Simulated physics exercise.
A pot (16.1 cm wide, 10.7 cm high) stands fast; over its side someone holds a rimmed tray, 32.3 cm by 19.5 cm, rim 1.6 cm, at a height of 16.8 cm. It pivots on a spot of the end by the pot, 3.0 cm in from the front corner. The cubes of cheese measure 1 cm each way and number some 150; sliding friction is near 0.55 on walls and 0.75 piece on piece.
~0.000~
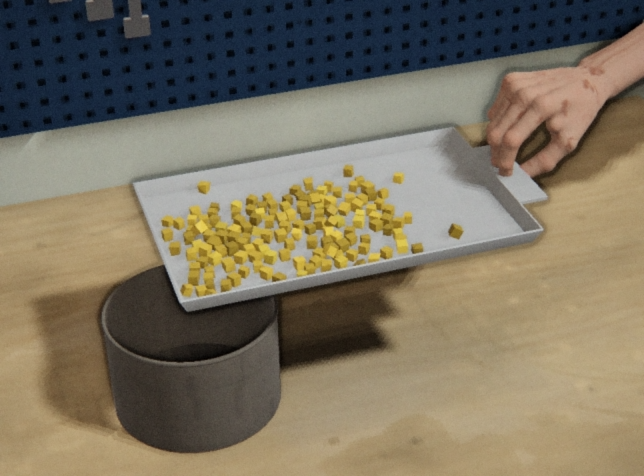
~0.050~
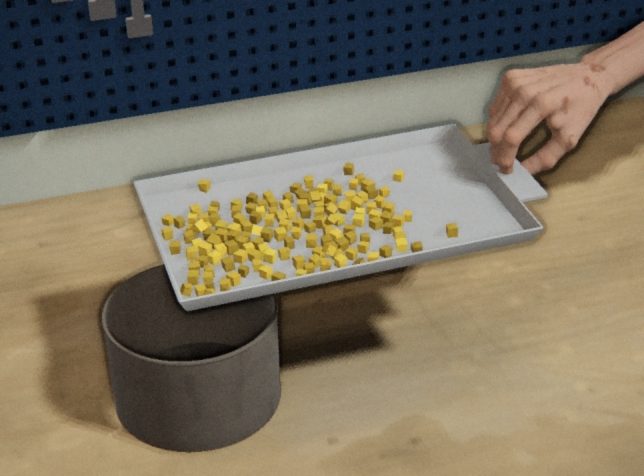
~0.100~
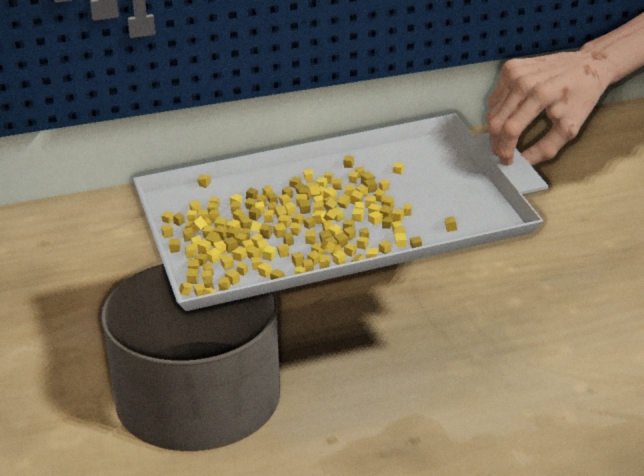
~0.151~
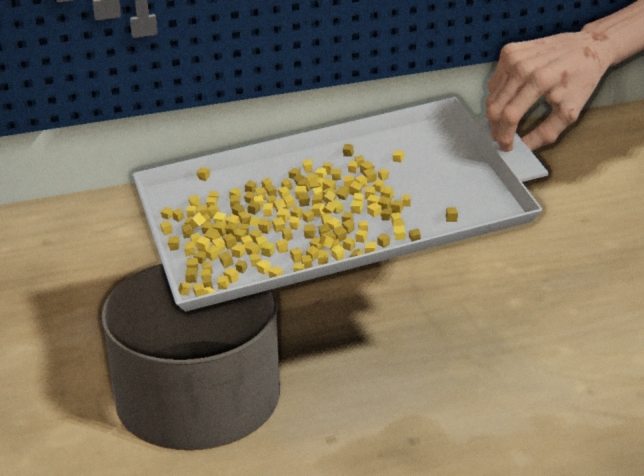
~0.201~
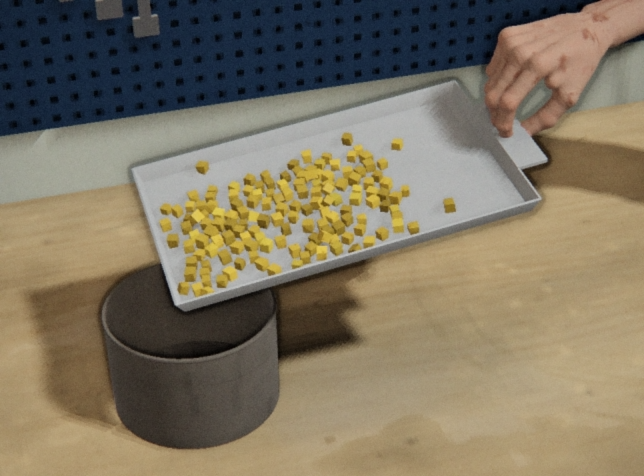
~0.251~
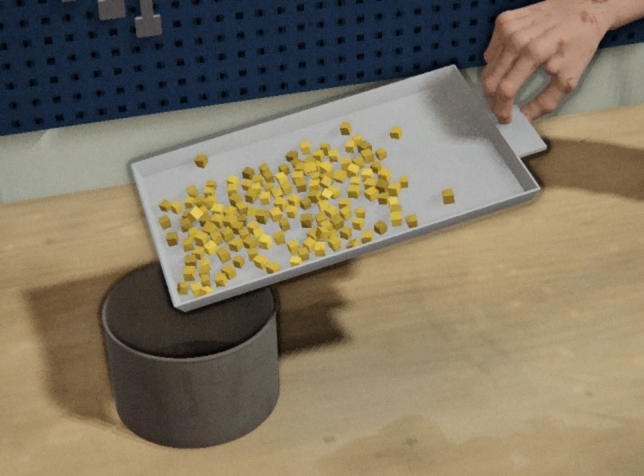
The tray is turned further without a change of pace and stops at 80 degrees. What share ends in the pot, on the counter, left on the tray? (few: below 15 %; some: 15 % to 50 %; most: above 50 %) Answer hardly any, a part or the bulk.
In the pot: Hardly any; on the counter: The bulk; left on the tray: Hardly any.
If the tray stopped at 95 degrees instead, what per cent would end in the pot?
In that case some 0 per cent.
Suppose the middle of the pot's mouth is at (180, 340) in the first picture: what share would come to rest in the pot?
About 80 per cent.
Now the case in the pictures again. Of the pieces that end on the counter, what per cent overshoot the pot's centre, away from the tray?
Some 90 per cent.
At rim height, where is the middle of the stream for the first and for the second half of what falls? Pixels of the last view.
At about (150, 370), then at (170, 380).
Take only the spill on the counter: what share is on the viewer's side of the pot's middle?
About 100 per cent.
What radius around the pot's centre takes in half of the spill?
About 18 cm.
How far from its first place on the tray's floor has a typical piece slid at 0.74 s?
Roughly 4 cm.
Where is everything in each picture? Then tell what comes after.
In the first frame, tray tilt 0 degrees, front corners at (186, 296) and (533, 227); middle of the pieces at (285, 228); pot at (190, 309).
In the second frame, tray tilt 1 degrees, front corners at (186, 296) and (533, 225); middle of the pieces at (285, 226).
In the third frame, tray tilt 3 degrees, front corners at (184, 296) and (533, 218); middle of the pieces at (284, 222).
In the fourth frame, tray tilt 6 degrees, front corners at (183, 297) and (532, 207), lowest corner left front; middle of the pieces at (283, 216).
In the fifth frame, tray tilt 9 degrees, front corners at (182, 298) and (531, 196), lowest corner left front; middle of the pieces at (282, 210).
In the sixth frame, tray tilt 13 degrees, front corners at (181, 299) and (530, 186), lowest corner left front; middle of the pieces at (280, 204); pot at (189, 306). Its pace works out near 65 degrees a second.
Then, at 0.74 s, tilt 45 degrees; the tray holds 100 %, the pot 0 %.
Then, at 1.06 s, tilt 66 degrees; the tray holds 95 %, the pot 0 %.
After 1.48 s, tilt 80 degrees; the tray holds 30 %, the pot 0 %.
In the end, at 2.7 s, pot 0 %, counter 100 %, tray 0 %.
